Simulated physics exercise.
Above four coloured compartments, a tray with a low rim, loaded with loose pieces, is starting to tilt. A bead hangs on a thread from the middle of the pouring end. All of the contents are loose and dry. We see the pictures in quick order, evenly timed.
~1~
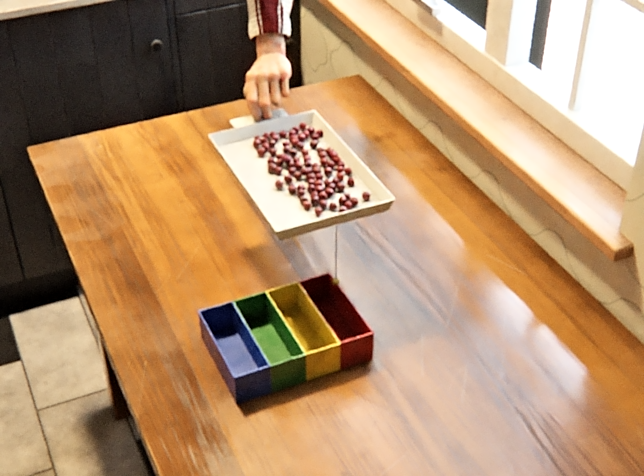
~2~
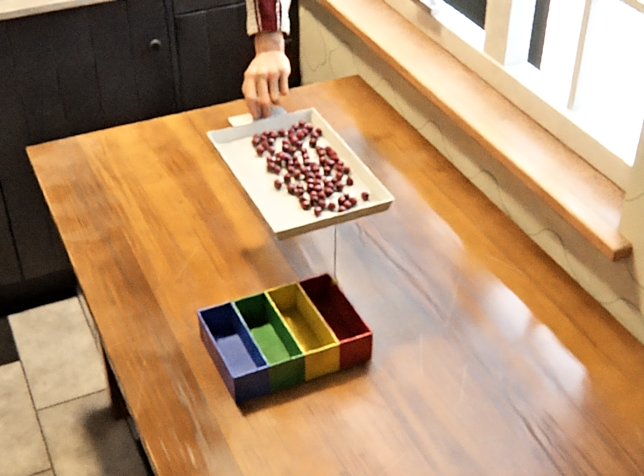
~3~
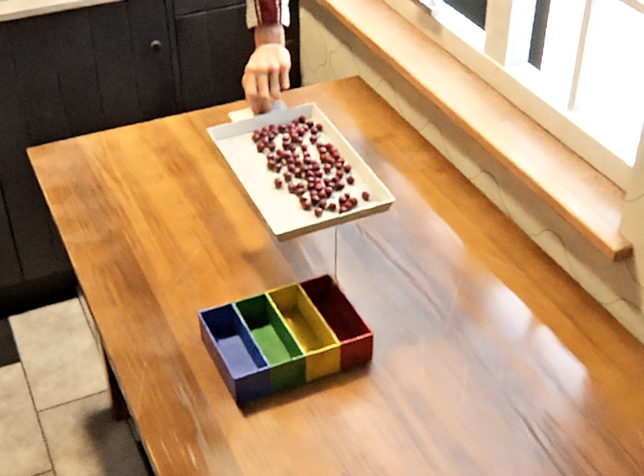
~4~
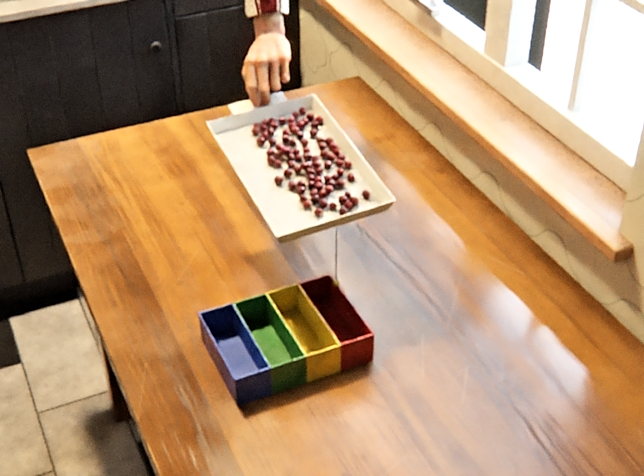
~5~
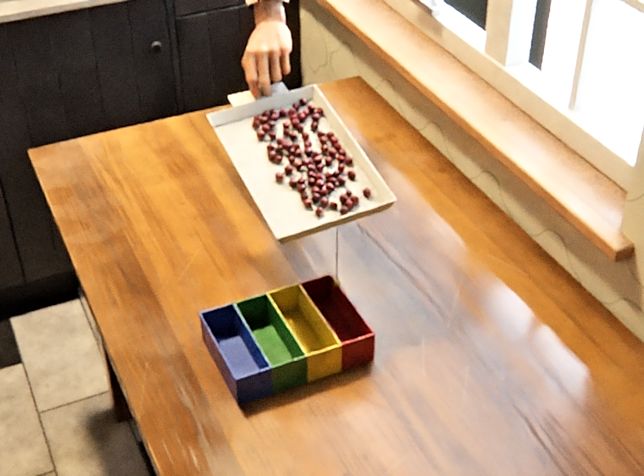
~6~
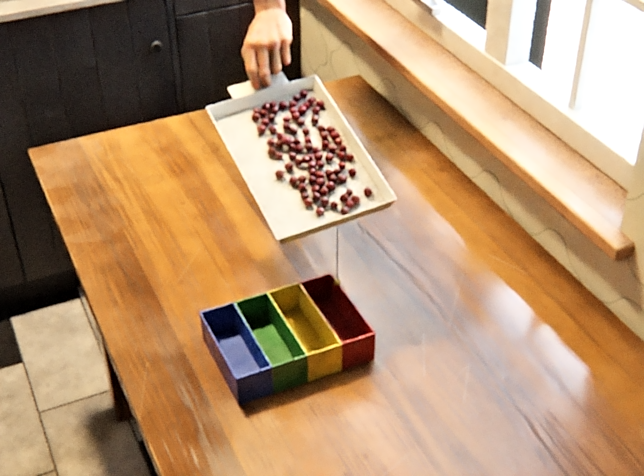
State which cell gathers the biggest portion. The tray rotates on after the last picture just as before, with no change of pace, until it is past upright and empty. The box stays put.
It is the yellow cell.
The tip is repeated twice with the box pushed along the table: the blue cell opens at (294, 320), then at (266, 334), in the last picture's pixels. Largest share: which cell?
For the first spot I'd say the blue cell, and for the second spot the green cell.
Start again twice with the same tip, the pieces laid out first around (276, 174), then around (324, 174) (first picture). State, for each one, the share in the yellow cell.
Estimate: 50 % first, 40 % second.
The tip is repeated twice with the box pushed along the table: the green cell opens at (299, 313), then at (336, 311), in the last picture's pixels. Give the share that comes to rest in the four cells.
Trial 1 near 100 %, trial 2 near 80 %.
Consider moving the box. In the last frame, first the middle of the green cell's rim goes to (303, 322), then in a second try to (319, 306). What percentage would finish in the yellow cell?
The first try yields 20% and the second yields 10%.
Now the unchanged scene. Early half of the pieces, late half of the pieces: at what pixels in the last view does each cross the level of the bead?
Around (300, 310) first; around (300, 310) second.
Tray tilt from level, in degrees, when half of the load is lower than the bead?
I'd say it is tilted about 95°.
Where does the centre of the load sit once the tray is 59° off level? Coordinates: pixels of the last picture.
Roughly at (309, 213).
Soon, tray tipped steeply; nearly all on the tray; a stray few in the green cell; a stray few in the yellow cell; a stray few falling or outside the box.
A while on, tray tipped right over; about a quarter on the tray; about a quarter in the yellow cell; a small part in the green cell; a small part in the red cell; a stray few in the blue cell; about a quarter falling or outside the box.
Towards the end, tray tipped past a quarter turn; about half in the yellow cell; about a quarter in the green cell; about a quarter in the red cell; a stray few in the blue cell; a small part falling or outside the box.
Finally, tray tipped past a quarter turn; about half in the yellow cell; about a quarter in the green cell; about a quarter in the red cell; a stray few in the blue cell; a small part outside the box.
